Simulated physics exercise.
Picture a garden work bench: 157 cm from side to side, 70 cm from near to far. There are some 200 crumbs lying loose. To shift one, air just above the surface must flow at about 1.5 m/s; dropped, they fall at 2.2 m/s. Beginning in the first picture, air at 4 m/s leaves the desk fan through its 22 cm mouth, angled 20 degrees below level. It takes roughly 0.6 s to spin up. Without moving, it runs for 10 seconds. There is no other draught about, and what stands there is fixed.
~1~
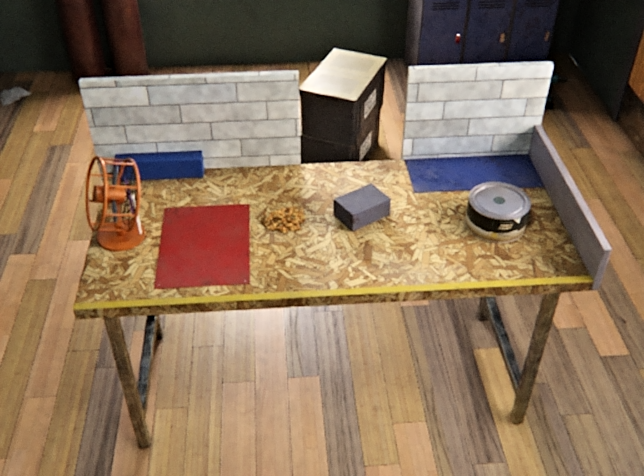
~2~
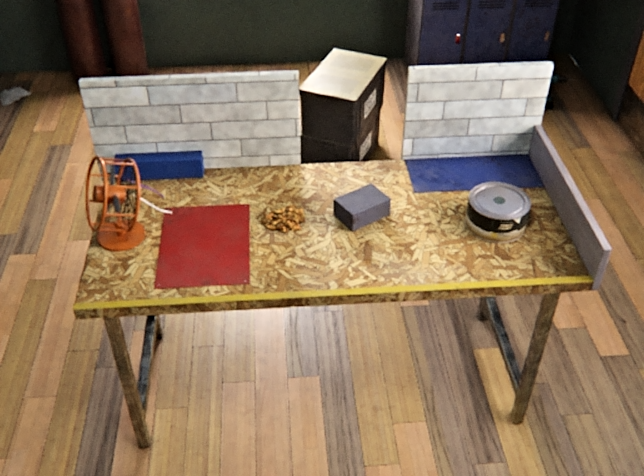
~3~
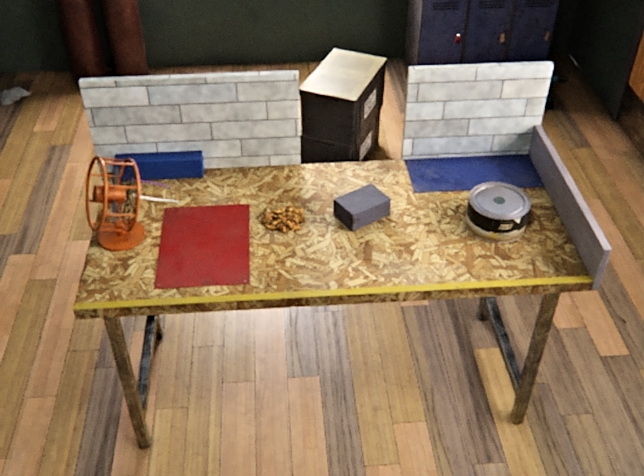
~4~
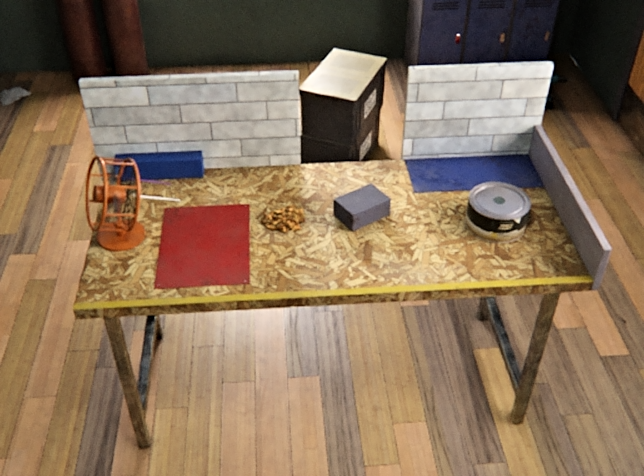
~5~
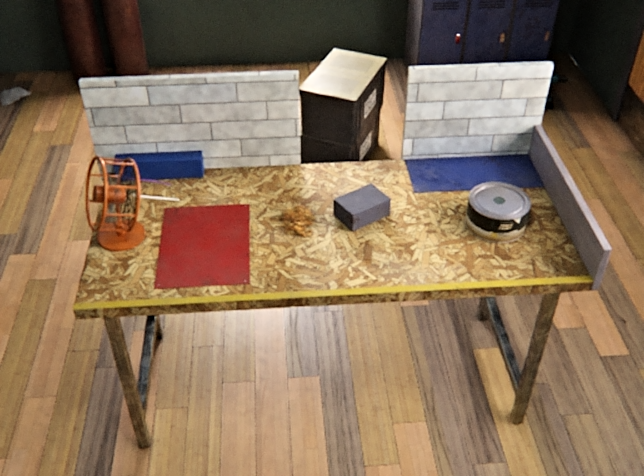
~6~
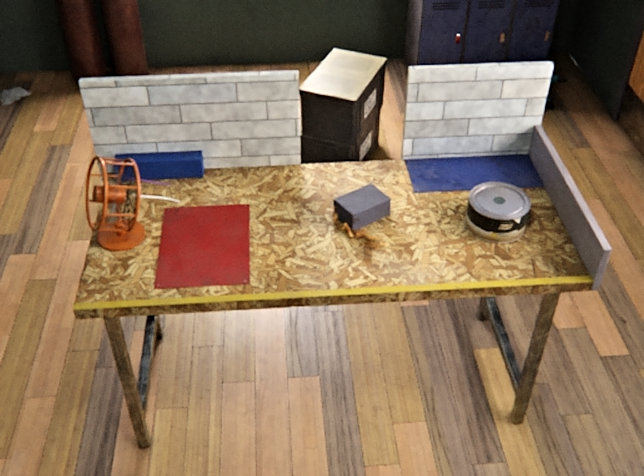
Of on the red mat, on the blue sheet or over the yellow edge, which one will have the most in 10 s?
I would say the yellow one.
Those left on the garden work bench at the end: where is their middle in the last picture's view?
Look somewhere near (555, 243).
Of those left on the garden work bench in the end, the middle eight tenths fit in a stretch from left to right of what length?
Roughly 30 cm from left to right.
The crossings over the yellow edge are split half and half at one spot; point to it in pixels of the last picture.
Median crossing point, approx. (537, 285).
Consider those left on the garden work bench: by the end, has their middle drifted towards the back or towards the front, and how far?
It ends ahead of its start, some 20 cm.
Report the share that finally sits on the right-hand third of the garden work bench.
Roughly 30 in a hundred.
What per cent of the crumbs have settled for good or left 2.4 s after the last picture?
About 60 %.
Then, 1.2 s after the last picture the count stands so, 12 % are on the blue sheet, 46 % over the yellow edge and 0 % on the red mat; the middle of those still in play is near (536, 247).
Then, 2.4 s after the last picture the count stands so, 10 % are on the blue sheet, 58 % over the yellow edge and 0 % on the red mat; the middle of those still in play is near (549, 247).
Then, 4.7 s after the last picture the count stands so, 8 % are on the blue sheet, 69 % over the yellow edge and 0 % on the red mat; the middle of those still in play is near (552, 244).
Then, 9.2 s after the last picture, at the end, 6 % are on the blue sheet, 74 % over the yellow edge and 0 % on the red mat; the middle of those still in play is near (555, 243).
